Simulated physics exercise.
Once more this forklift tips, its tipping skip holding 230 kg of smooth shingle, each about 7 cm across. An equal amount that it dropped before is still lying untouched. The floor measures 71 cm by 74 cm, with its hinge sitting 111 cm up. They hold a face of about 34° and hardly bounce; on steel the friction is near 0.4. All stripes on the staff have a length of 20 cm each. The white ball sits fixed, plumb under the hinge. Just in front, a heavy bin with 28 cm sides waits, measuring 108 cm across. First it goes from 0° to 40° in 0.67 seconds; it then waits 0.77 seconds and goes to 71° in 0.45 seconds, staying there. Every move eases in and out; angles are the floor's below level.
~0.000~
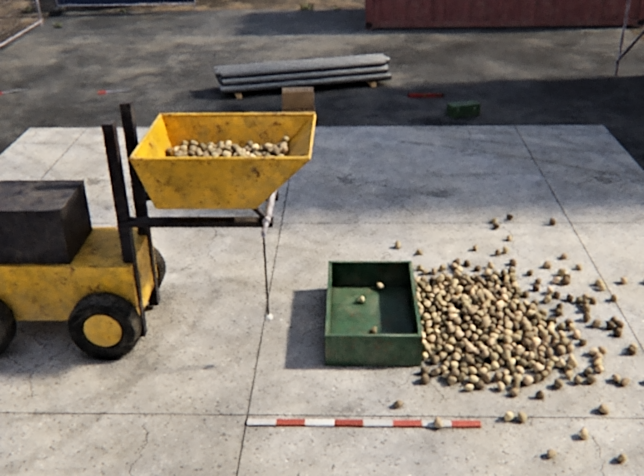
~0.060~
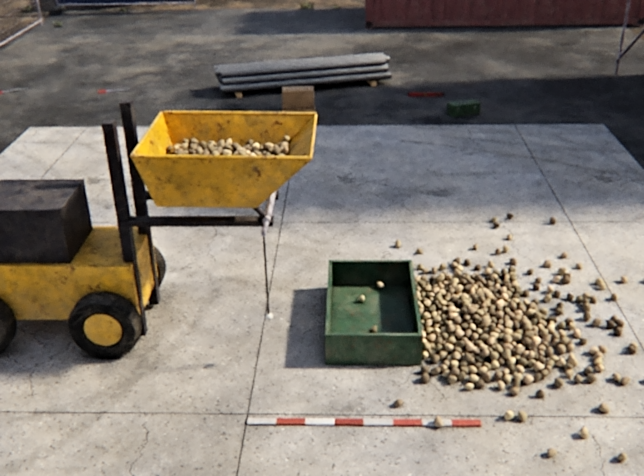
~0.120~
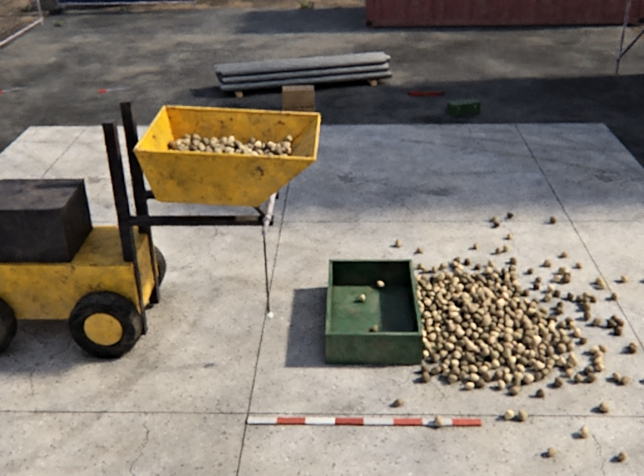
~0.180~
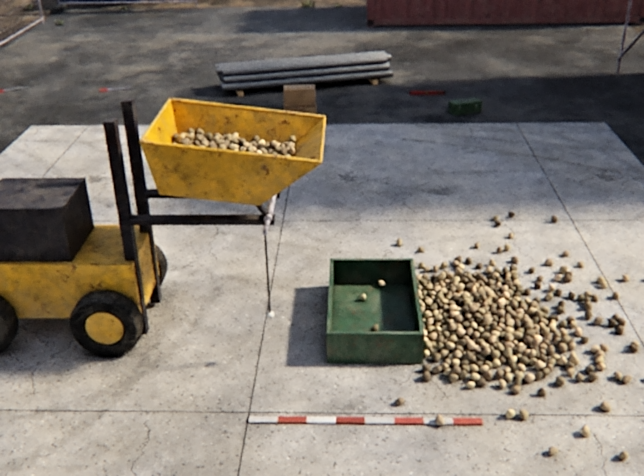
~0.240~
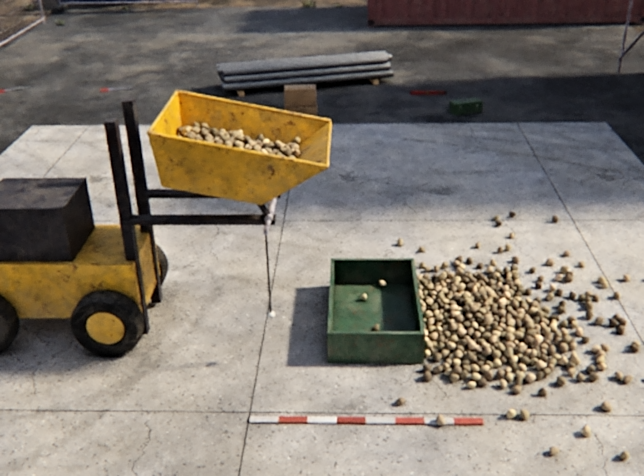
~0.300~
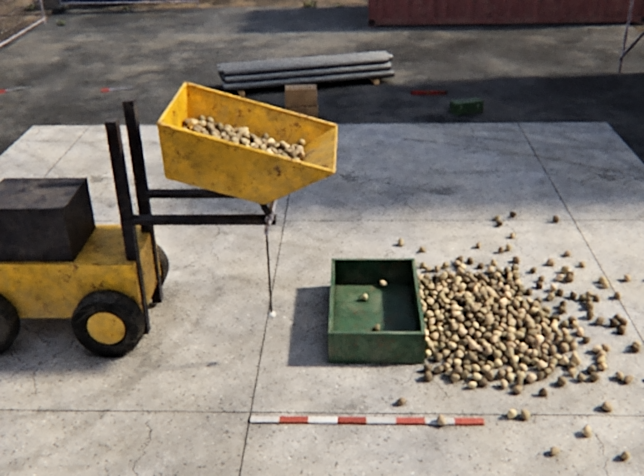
Yellow forklift slowly tilting its raised skip of pebbles down to the right, near a green bin beside a heap of scattered pebbles.
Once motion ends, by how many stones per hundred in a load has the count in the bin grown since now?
It has grown by about 54 per hundred.
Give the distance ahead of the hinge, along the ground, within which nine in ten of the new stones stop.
About 160 cm.
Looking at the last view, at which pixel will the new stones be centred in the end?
The centre sits about (412, 312).
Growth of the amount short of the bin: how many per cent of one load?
Around 0 in a hundred.
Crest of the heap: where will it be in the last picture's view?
I'd put the top near (412, 299).
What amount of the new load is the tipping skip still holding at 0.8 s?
100 %.
After 0.5 s the floor is at 34°; in per cent of one load, 100 in the tipping skip, 1 in the bin, 98 beside or beyond the bin; the foremost stones are past the picture's edge.
After 0.8 s the floor is at 40°; in per cent of one load, 100 in the tipping skip, 1 in the bin, 98 beside or beyond the bin; the foremost stones are past the picture's edge.
After 2.3 s the floor is at 71°; in per cent of one load, 29 in the tipping skip, 56 in the bin, 114 beside or beyond the bin; the foremost stones are past the picture's edge.
After 4.7 s the floor is at 71°; in per cent of one load, 0 in the tipping skip, 54 in the bin, 144 beside or beyond the bin; the foremost stones are past the picture's edge. Net gain in the bin, 54.
